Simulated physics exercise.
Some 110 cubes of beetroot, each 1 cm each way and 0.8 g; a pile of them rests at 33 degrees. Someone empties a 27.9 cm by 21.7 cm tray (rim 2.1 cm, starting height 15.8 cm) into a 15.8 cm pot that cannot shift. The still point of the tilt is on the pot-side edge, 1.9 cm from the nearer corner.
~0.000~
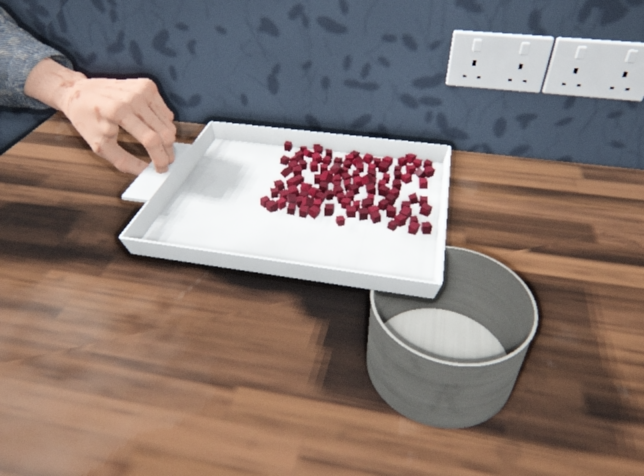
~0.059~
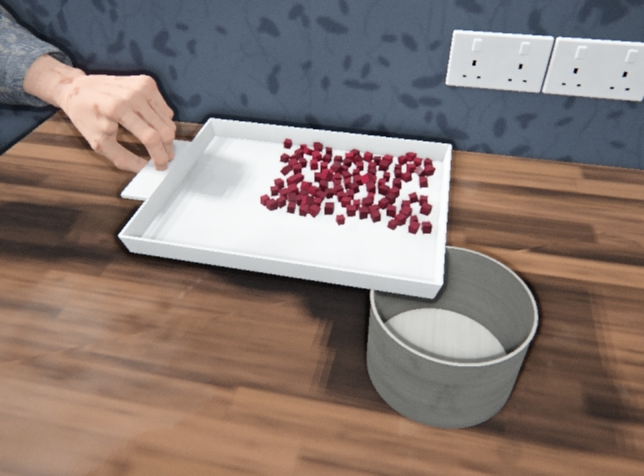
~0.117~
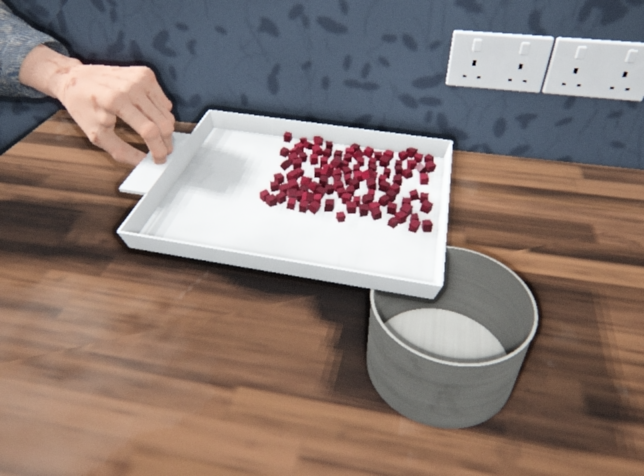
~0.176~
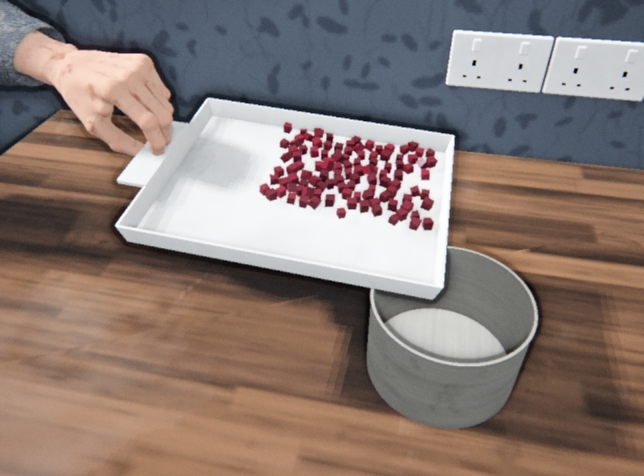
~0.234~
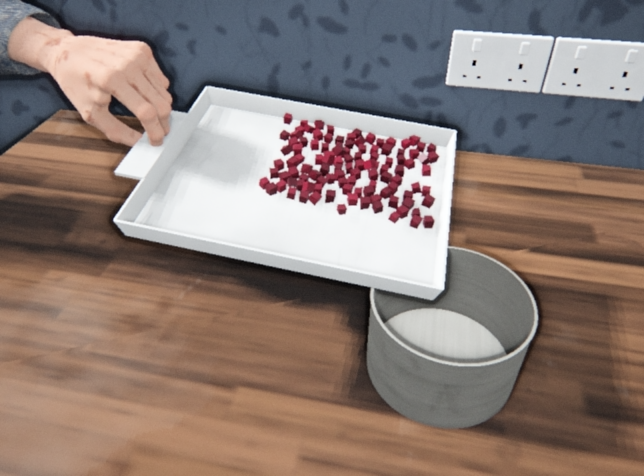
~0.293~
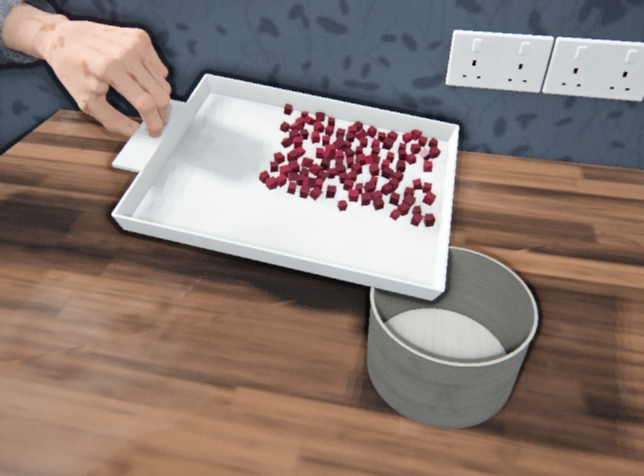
On a wooden worktop, a hand at the left slowly raised its end of a white tray of small dark red cubes, tilting it slightly toward a grey pot while the cubes barely shifted.
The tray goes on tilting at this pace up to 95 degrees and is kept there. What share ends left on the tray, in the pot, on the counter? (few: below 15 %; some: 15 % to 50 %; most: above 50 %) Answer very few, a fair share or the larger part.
Tray very few, pot a fair share, counter the larger part.
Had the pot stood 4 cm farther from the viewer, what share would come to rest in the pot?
Then about 0 per cent.
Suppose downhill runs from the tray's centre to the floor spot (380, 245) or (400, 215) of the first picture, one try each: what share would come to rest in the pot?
Some 60 and 40 per cent.
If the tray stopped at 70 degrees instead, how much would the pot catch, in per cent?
It would be near 5 per cent.
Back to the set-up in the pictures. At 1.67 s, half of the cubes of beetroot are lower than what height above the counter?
Some 20 cm.
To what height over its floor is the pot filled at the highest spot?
Roughly 1.0 cm.
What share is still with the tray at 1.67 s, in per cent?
Roughly 85 per cent.
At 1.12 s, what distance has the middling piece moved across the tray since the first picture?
About 12 cm.
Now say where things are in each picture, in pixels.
In the first picture, tray tilt 0 degrees, front corners at (126, 235) and (436, 280); middle of the pieces at (348, 185); pot at (452, 299).
In the second picture, tray tilt 1 degrees, front corners at (126, 234) and (436, 280); middle of the pieces at (348, 184).
In the third picture, tray tilt 3 degrees, front corners at (125, 229) and (437, 281); middle of the pieces at (348, 179).
In the fourth picture, tray tilt 5 degrees, front corners at (123, 223) and (437, 282), lowest corner right front; middle of the pieces at (349, 174).
In the fifth picture, tray tilt 8 degrees, front corners at (121, 218) and (438, 284), lowest corner right front; middle of the pieces at (349, 168).
In the sixth picture, tray tilt 11 degrees, front corners at (120, 212) and (438, 285), lowest corner right front; middle of the pieces at (350, 163); pot at (452, 299). The tray's pace is about 45 degrees a second.
Then, at 1.12 s, tilt 50 degrees; the tray holds 95 %, the pot 0 %.
After 1.67 s, tilt 76 degrees; the tray holds 85 %, the pot 5 %.
After 2.28 s, tilt 95 degrees; the tray holds 45 %, the pot 10 %.
At rest (3.7 s), tray 0 %, pot 25 %, counter 70 %.
